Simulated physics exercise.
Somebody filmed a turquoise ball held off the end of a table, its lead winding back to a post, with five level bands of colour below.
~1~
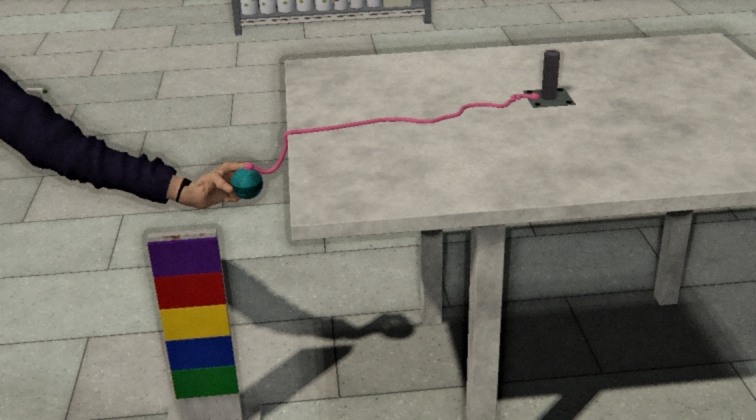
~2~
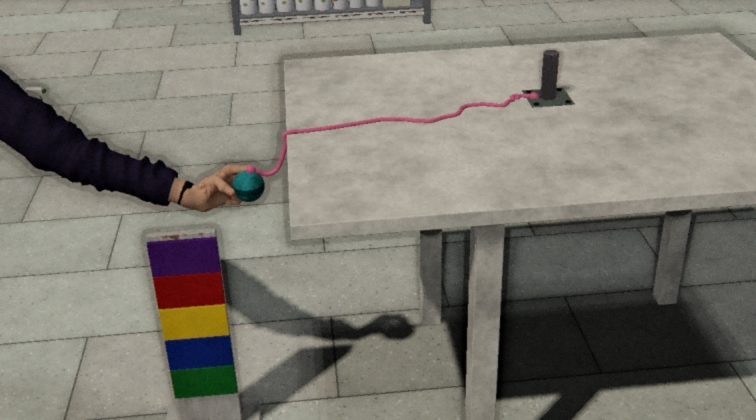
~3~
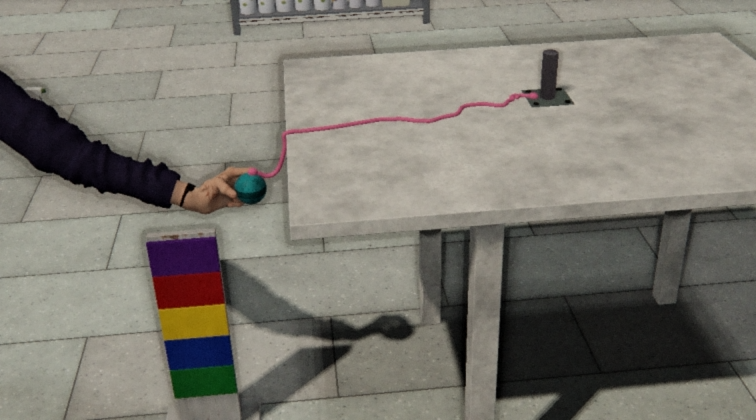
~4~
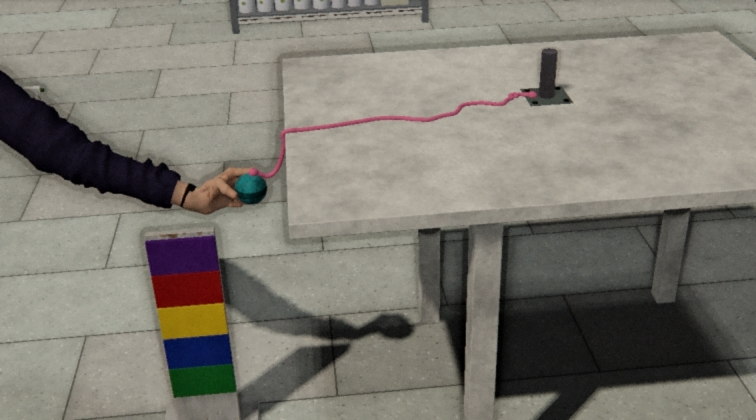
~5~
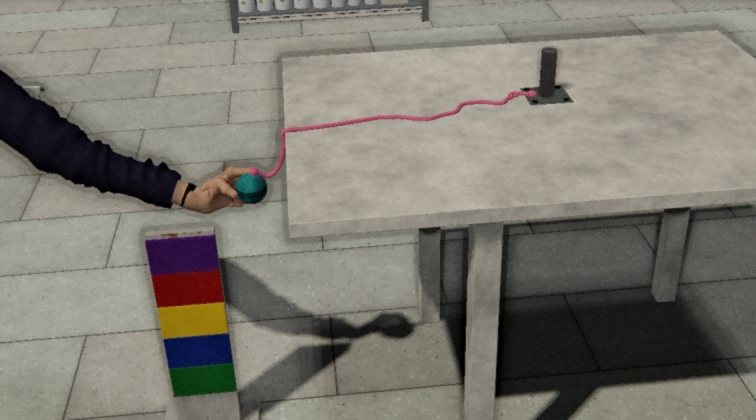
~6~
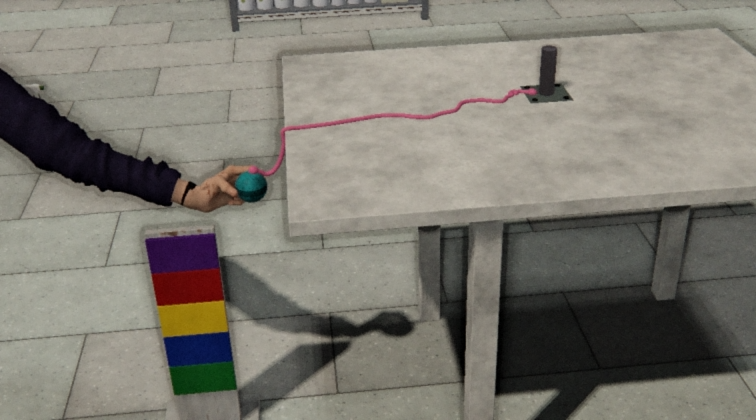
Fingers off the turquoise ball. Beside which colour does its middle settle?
The purple one.
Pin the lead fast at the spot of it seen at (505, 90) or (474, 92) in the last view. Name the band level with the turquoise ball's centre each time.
One after the other, purple; purple.
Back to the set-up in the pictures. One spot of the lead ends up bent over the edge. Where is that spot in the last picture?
Near (323, 125).
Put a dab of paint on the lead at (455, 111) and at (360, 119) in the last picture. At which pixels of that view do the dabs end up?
The first at (421, 110), the second at (323, 124).
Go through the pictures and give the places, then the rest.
In the first picture, turquoise ball (247, 183); purple (185, 259); red (190, 292); yellow (195, 323); blue (200, 354); green (205, 383).
In the second picture, turquoise ball (249, 186); lead through (512, 97) (468, 106) (417, 121) (356, 124) (288, 137).
In the third picture, turquoise ball (250, 189).
In the fourth picture, turquoise ball (251, 189); lead through (510, 96) (466, 104) (416, 120) (354, 123) (286, 135).
In the fifth picture, turquoise ball (252, 188).
In the sixth picture, turquoise ball (252, 187); lead through (510, 93) (466, 102) (416, 117) (354, 120) (286, 133).
Early on, ball near (265, 244); level with purple.
Midway, ball near (310, 234); level with purple.
Near the end, ball near (298, 240); level with purple.
Finally, ball near (295, 241); level with purple. The lead holds its middle at purple.
